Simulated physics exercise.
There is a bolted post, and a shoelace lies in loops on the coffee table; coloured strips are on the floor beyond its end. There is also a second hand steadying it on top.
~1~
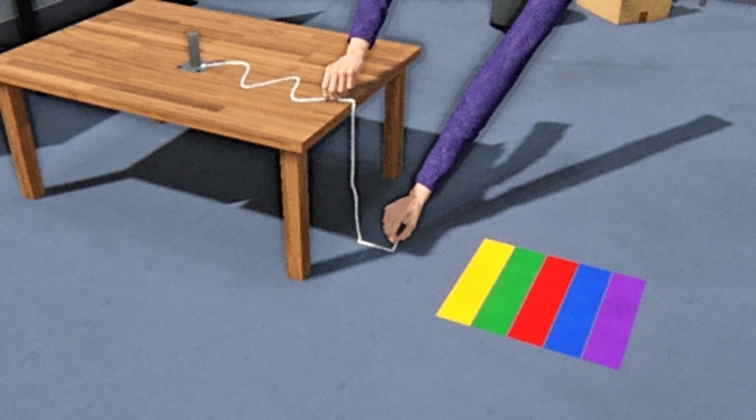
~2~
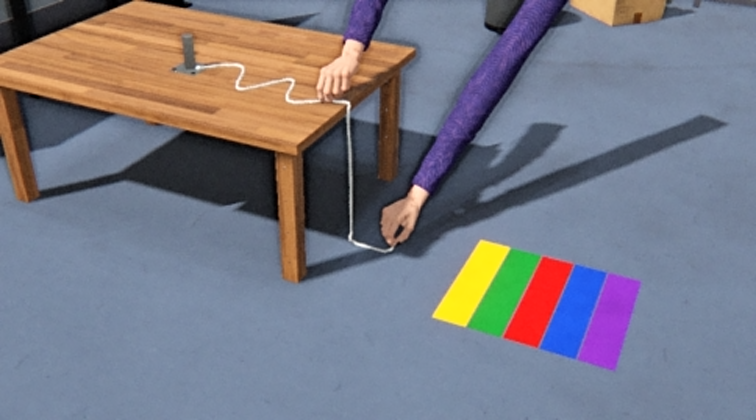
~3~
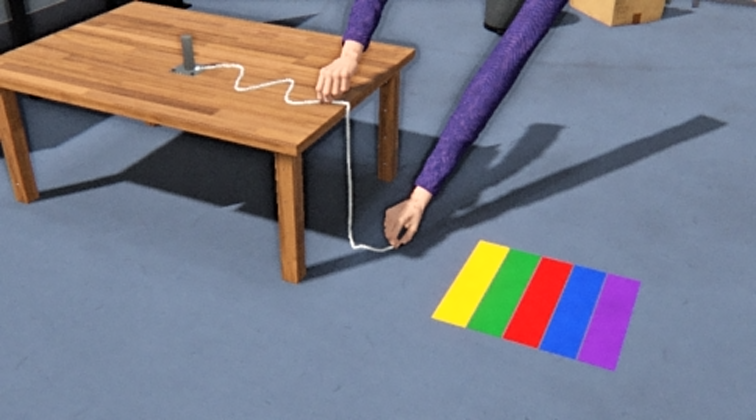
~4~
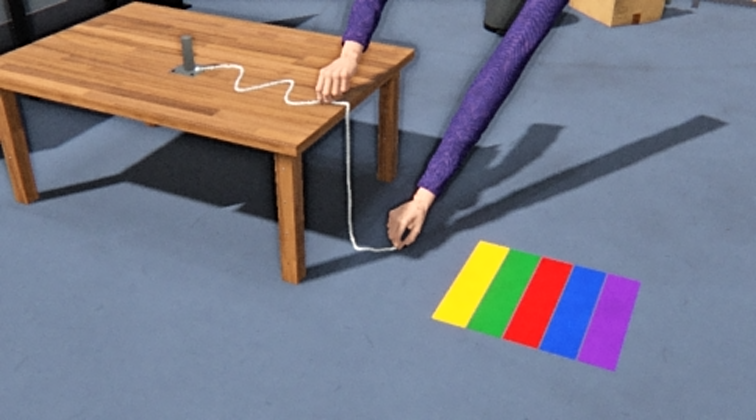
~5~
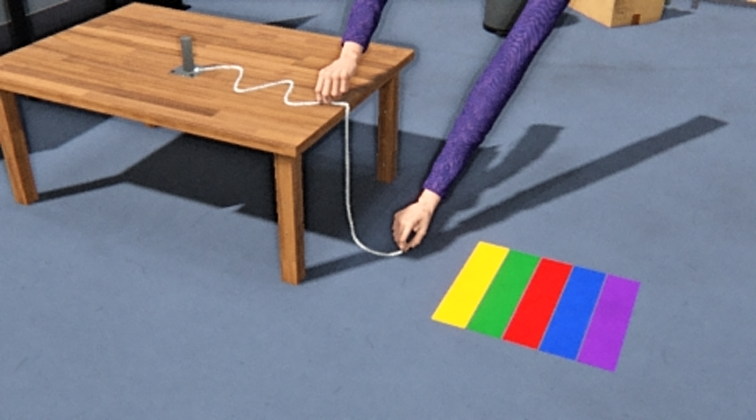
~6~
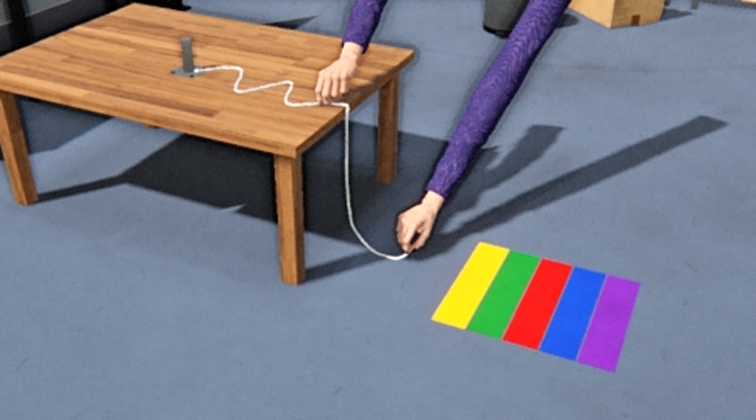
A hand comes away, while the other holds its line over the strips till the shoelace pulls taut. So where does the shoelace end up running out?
Over purple.
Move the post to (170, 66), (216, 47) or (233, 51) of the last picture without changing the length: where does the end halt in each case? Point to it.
Places per try: (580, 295); (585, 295); (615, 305).
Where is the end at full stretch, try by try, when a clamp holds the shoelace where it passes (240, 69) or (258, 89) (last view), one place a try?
It would be somewhere around (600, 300) the first time and (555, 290) the second.
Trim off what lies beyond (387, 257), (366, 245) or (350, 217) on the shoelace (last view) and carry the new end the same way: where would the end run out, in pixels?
Going through them in turn gives (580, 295), (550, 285) and finally (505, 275).
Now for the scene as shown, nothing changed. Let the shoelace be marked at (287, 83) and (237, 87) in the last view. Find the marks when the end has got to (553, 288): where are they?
They sit at (331, 104) and (273, 90), in that order.
Soon after, end near (553, 288); over red.
After that, end near (593, 298); over blue.
At the stop, end near (617, 305); over purple. The purple one.
